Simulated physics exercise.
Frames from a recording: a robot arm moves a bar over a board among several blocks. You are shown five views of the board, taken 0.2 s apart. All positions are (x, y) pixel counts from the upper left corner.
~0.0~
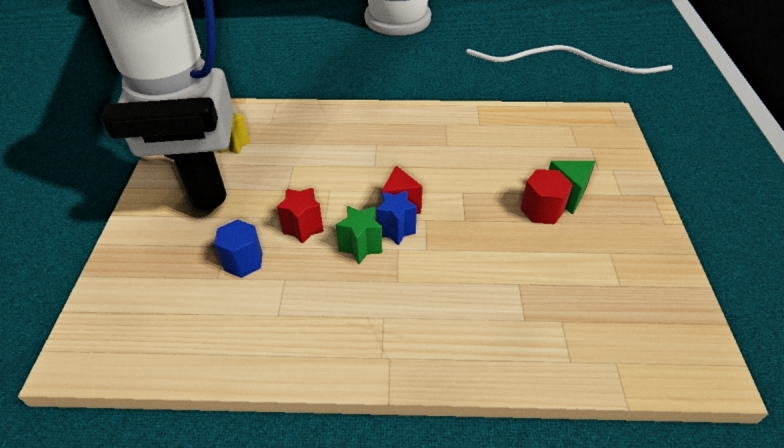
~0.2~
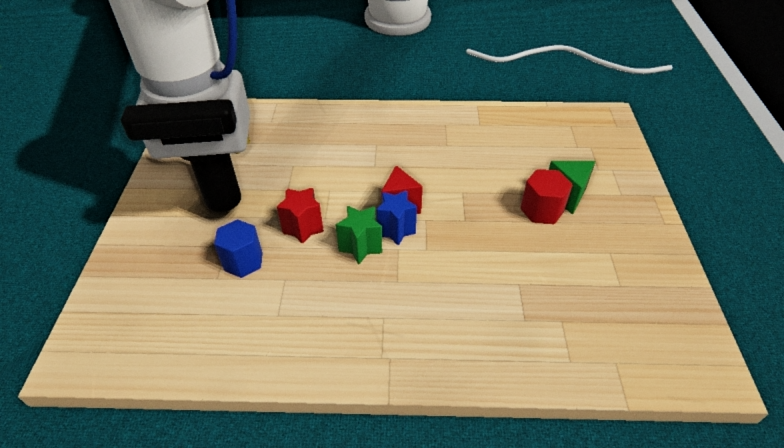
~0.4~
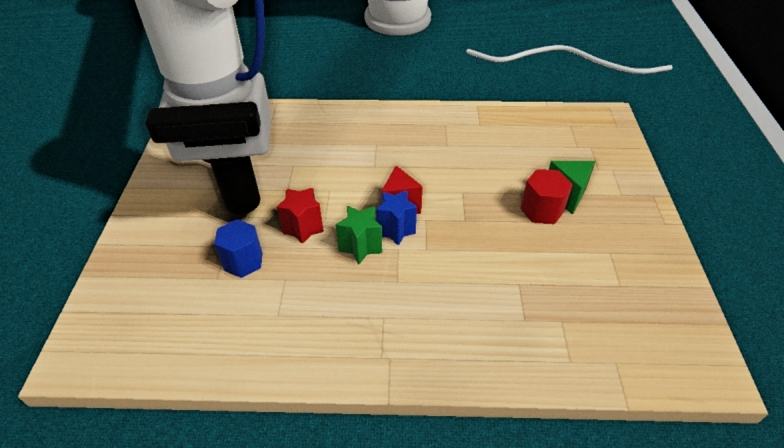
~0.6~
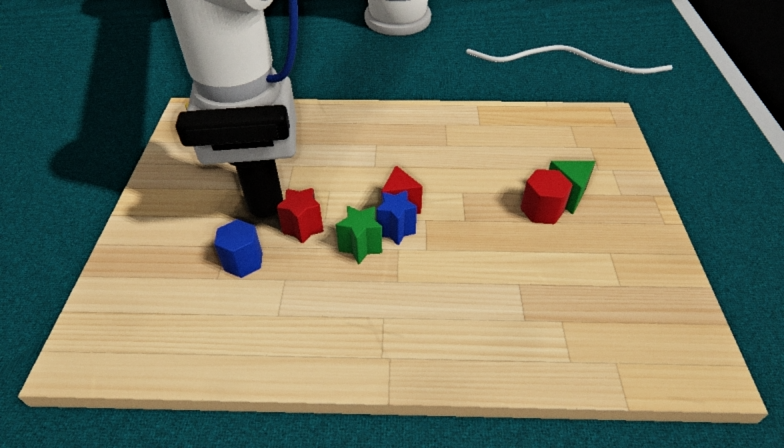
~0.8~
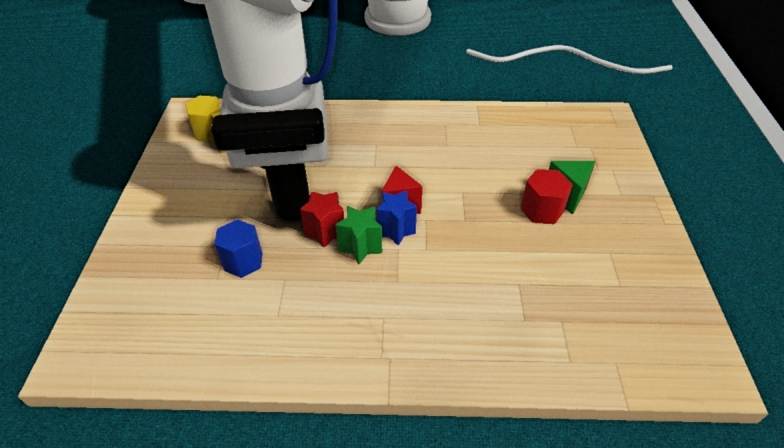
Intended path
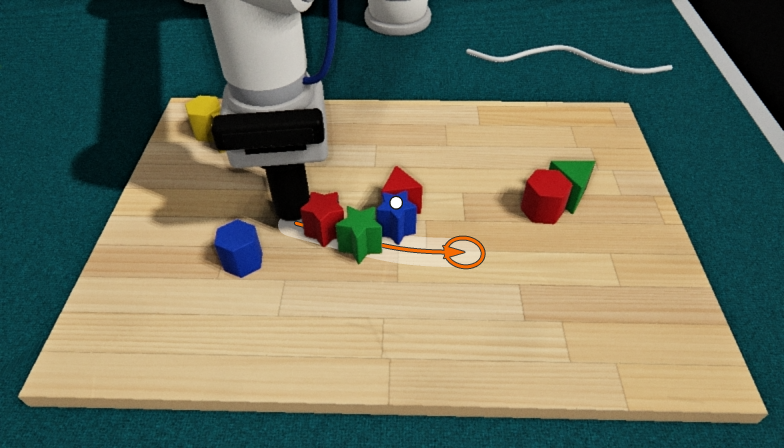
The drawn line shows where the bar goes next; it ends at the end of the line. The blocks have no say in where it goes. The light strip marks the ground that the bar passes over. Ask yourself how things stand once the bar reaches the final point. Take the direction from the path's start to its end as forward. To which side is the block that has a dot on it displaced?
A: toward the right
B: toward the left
The one that fits is B, toward the left.
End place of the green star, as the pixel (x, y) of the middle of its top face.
Its top centre is at about (502, 280).
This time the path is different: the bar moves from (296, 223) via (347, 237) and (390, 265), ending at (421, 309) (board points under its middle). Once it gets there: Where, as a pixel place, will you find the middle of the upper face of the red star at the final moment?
That would be at about pixel (459, 271).
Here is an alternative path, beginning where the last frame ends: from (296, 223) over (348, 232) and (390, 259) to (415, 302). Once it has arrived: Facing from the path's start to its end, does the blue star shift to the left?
Yes.
The drawn path runs from (296, 223) by way of (349, 237) and (405, 249) to (464, 252); the dot is on the blue star.
The first path, step by step. One third of the way, bar at (349, 224); red star at (380, 220); green star at (409, 236), turned 30° clockwise; blue star at (421, 209), turned 110° anticlockwise.
Two thirds of the way, bar at (406, 236); red star at (438, 237), turned 15° clockwise; green star at (465, 259), turned 40° clockwise; blue star at (458, 211).
At the end, bar at (466, 239); red star at (487, 250), turned 45° clockwise; green star at (502, 280), turned 70° clockwise; blue star at (481, 203), turned 220° anticlockwise; red triangular block not moved.
